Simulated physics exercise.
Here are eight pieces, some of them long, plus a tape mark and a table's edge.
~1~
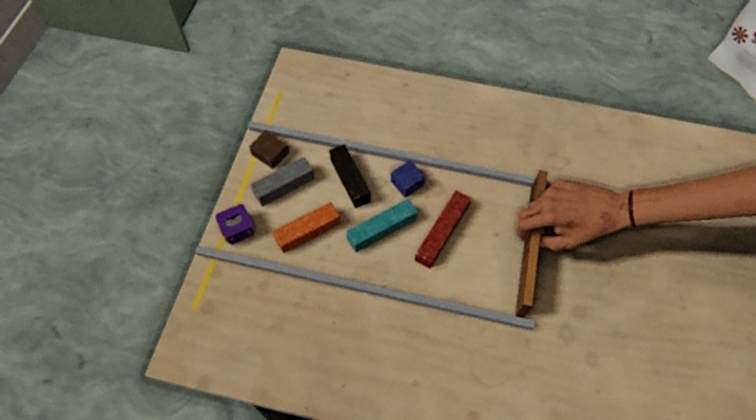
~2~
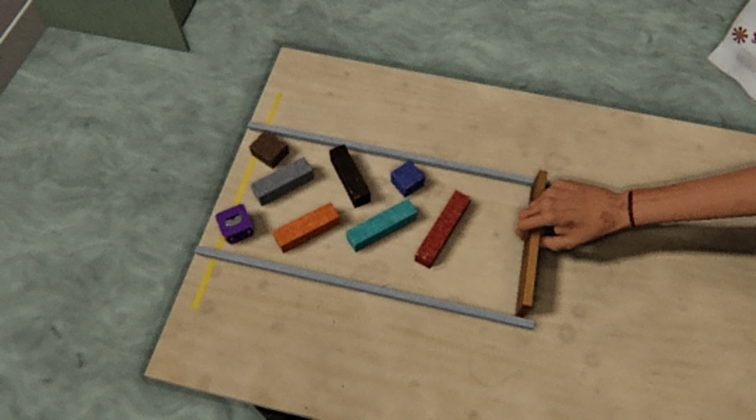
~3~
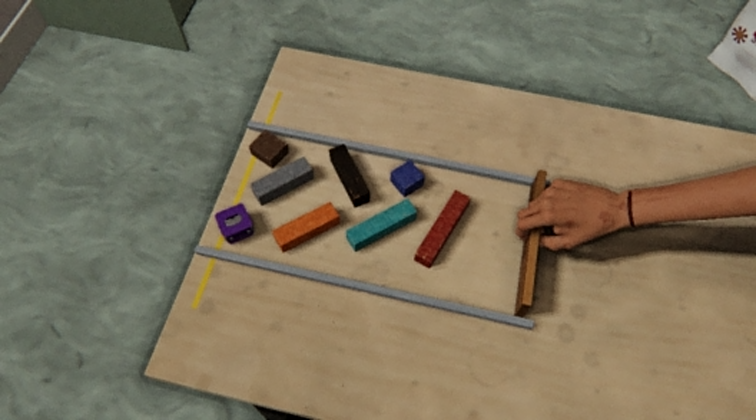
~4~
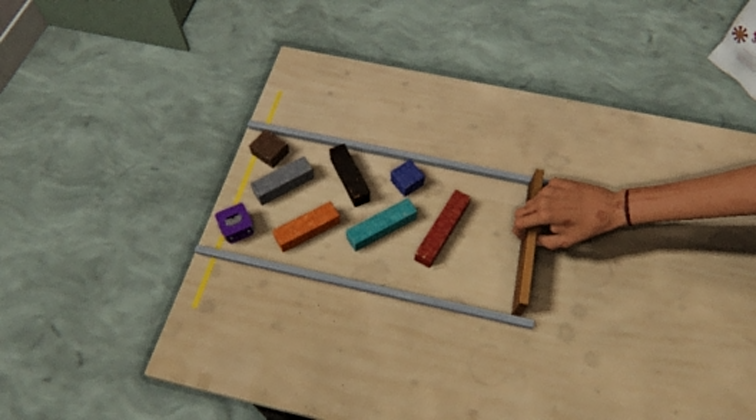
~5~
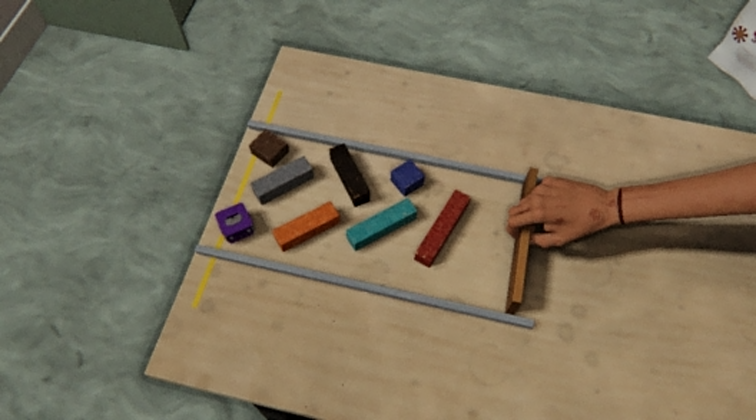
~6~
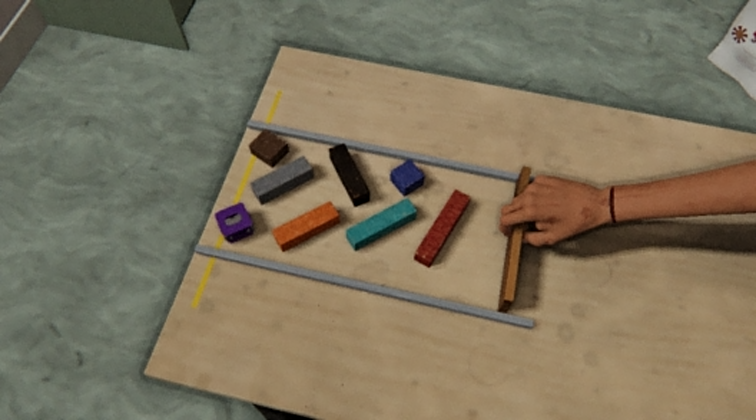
On a wooden table with a yellow tape mark near its left edge, eight coloured pieces lie motionless between two grey rails while a hand at the right holds a wooden board still, then slides it slightly left toward them.
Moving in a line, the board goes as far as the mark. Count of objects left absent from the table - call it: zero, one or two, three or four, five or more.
My call is five or more.
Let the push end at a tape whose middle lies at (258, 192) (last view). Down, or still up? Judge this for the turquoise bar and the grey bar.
Note: Turquoise bar lasts; grey bar does not last.
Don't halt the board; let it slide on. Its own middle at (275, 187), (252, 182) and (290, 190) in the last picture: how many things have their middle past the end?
Past-the-end tally - position 1: 3, position 2: 5, position 3: 2.
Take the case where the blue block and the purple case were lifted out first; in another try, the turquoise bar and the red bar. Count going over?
Result: 5 in the first case, with 4 in the second.
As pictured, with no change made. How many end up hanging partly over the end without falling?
Things overhanging at the end: 1.
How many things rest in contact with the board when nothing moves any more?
That would be 2 of them.
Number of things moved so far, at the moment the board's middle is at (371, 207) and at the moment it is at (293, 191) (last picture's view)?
Note: First position 5; second position 8.
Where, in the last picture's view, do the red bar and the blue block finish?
Red bar: About (232, 184); blue block: About (247, 135).
A little later, none off yet; purple case at rest near (235, 224); brown block at rest near (269, 148); grey bar at rest near (283, 180).
Next, none off yet; purple case at rest near (235, 224); brown block shifted a little near (260, 146); grey bar shifted a little near (264, 176).
When it is over, the number that fall off is five or more; down, turquoise bar, black bar, orange bar, grey bar, brown block and purple case.
